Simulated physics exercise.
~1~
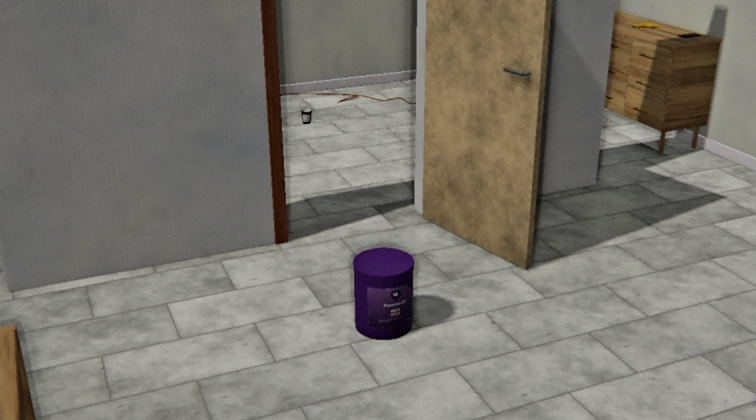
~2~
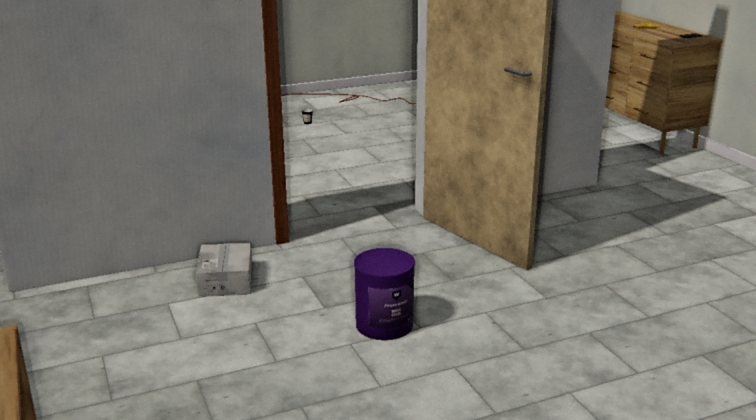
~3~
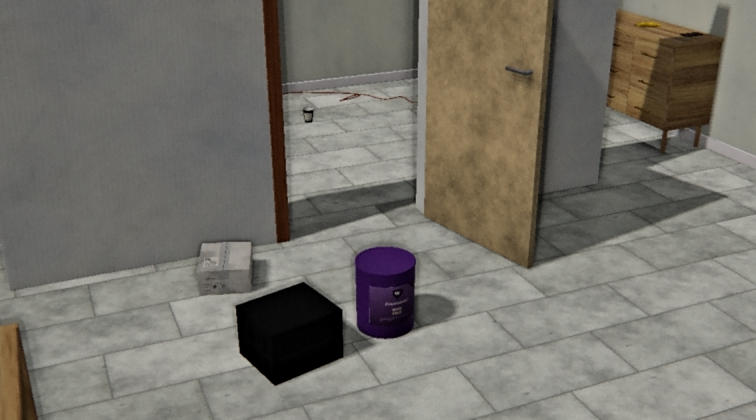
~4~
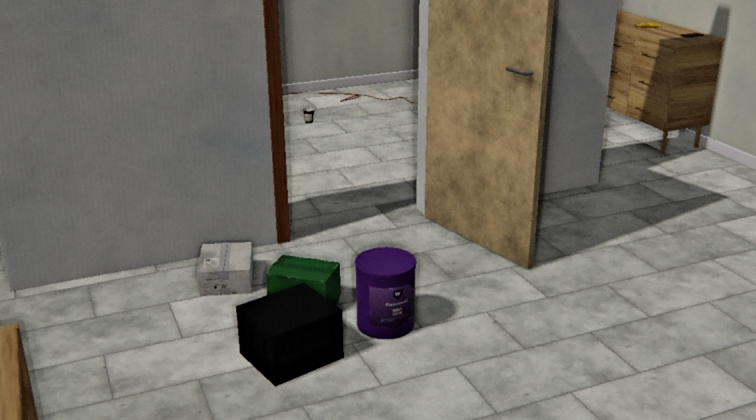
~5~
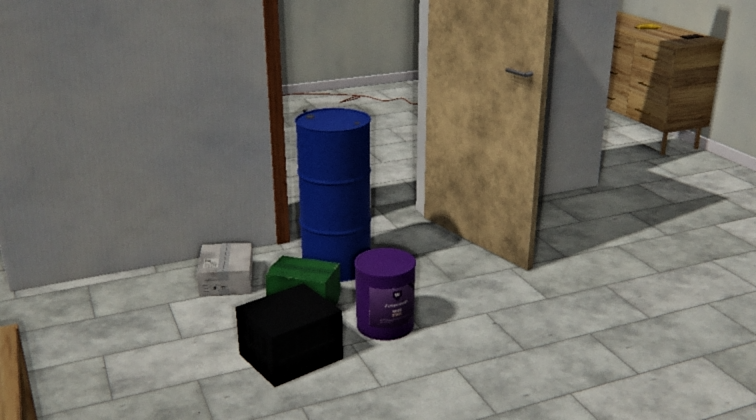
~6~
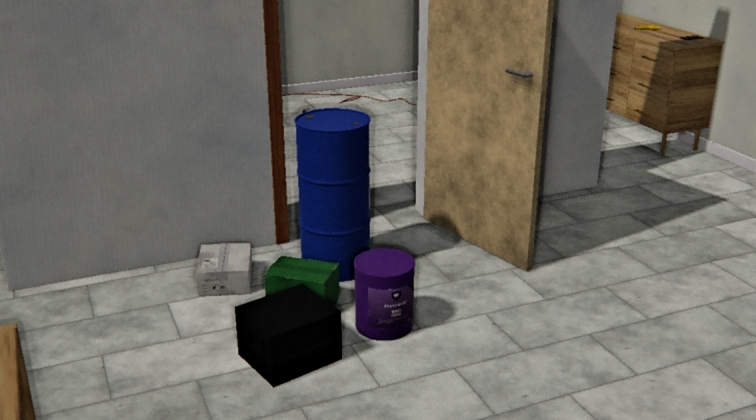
Objects appear one after another around a purple pail on a grey tiled floor, seen from slightly above: a white parcel at left, a black crate in front, a green box between them, then a tall blue drum behind. A wooden door stands wide open at centre right, with a wooden chest of drawers beyond. Nothing visibly travels, the door stays still, and the camera holds steady.
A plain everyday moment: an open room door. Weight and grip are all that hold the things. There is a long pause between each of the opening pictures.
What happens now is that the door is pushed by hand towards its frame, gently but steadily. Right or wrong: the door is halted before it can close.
Right, it does not close.
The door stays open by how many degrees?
About 40°.
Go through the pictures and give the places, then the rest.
Door wide open and still; purple pail (384, 293), in the first picture.
Door wide open and still; white parcel (225, 269), in the second picture.
Door wide open and still; purple pail (385, 292), in the third picture.
Door wide open and still; black crate (290, 332); white parcel (227, 268), in the fourth picture.
Door wide open and still; purple pail (385, 294); green box (304, 286), in the fifth picture.
Door wide open and still; blue drum (334, 195); black crate (289, 333), in the sixth picture.
Then, 0.70 s on from there, door at 85°.
Then, 1.20 s on from there, door at 58°.
In the end, door at 42°; all 5 unmoved. At the end, from the last picture's camera, blue drum near (334, 195).
